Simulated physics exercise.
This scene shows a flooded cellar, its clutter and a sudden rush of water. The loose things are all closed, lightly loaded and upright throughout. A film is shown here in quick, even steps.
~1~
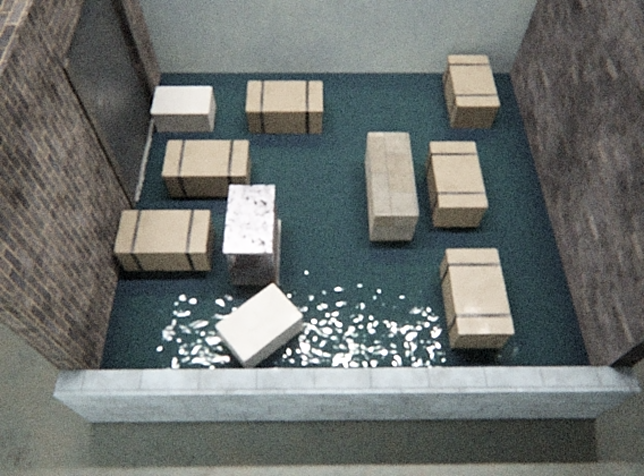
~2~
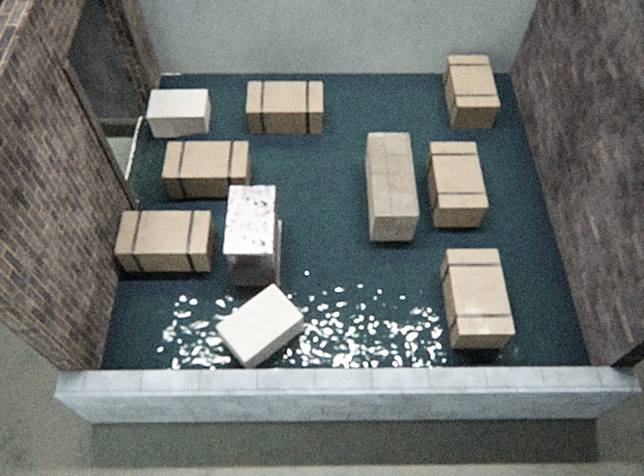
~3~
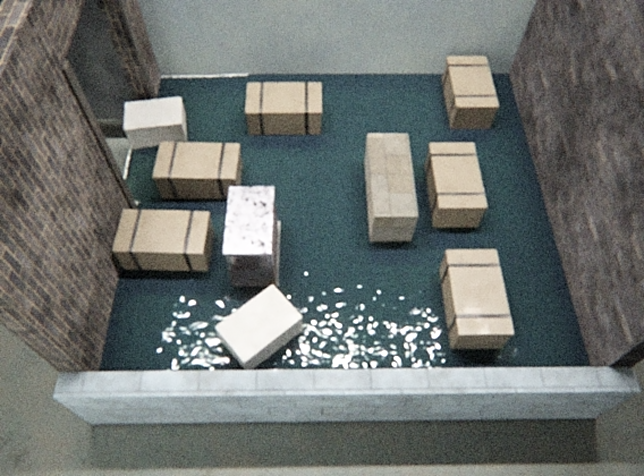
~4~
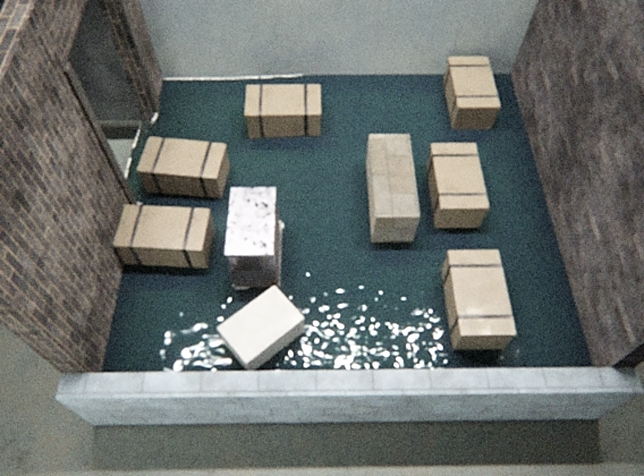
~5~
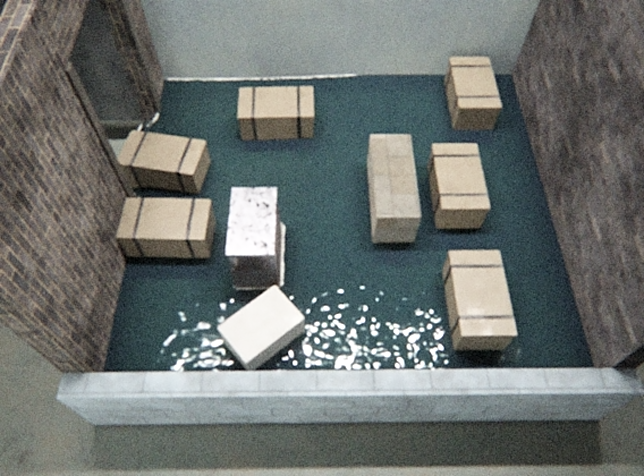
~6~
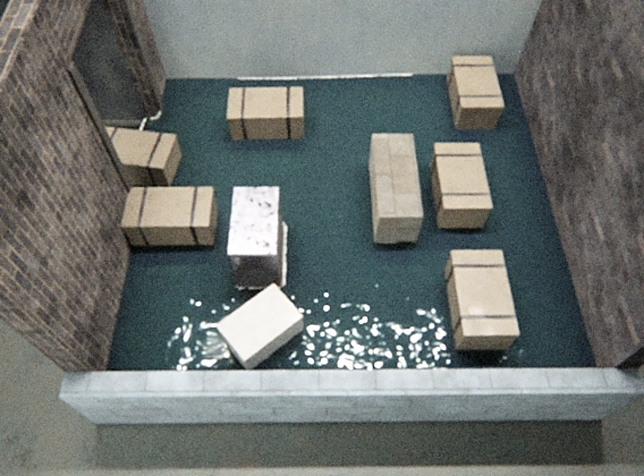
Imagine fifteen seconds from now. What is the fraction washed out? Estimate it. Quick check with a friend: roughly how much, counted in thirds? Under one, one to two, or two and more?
The share will most likely be one third to two thirds.
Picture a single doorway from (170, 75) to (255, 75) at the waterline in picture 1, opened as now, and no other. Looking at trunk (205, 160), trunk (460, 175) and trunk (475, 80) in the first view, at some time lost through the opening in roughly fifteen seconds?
Per object, as asked: Flushed / not flushed / not flushed.
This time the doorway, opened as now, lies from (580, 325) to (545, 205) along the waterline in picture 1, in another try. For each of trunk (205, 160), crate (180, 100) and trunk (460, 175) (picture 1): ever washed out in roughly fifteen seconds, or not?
In sequence: Remains, remains, escapes.
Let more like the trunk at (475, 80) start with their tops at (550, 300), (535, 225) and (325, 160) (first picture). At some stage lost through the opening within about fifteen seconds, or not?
Sure - one by one that's in the room, then in the room, then out of the room.
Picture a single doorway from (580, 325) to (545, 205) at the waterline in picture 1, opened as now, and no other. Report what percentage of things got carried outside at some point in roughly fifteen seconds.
About 50 %.
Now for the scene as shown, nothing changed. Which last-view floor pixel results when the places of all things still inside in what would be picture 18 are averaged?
It lands somewhere near (362, 216).
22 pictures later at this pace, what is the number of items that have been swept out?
All told, it is 5.
A moment on, 2 of 8 are out; 6 afloat.
Next, 4 of 8 are out; 4 afloat.
Later, 5 of 8 are out; 3 afloat.
In the end, 5 of 8 are out; 3 afloat.
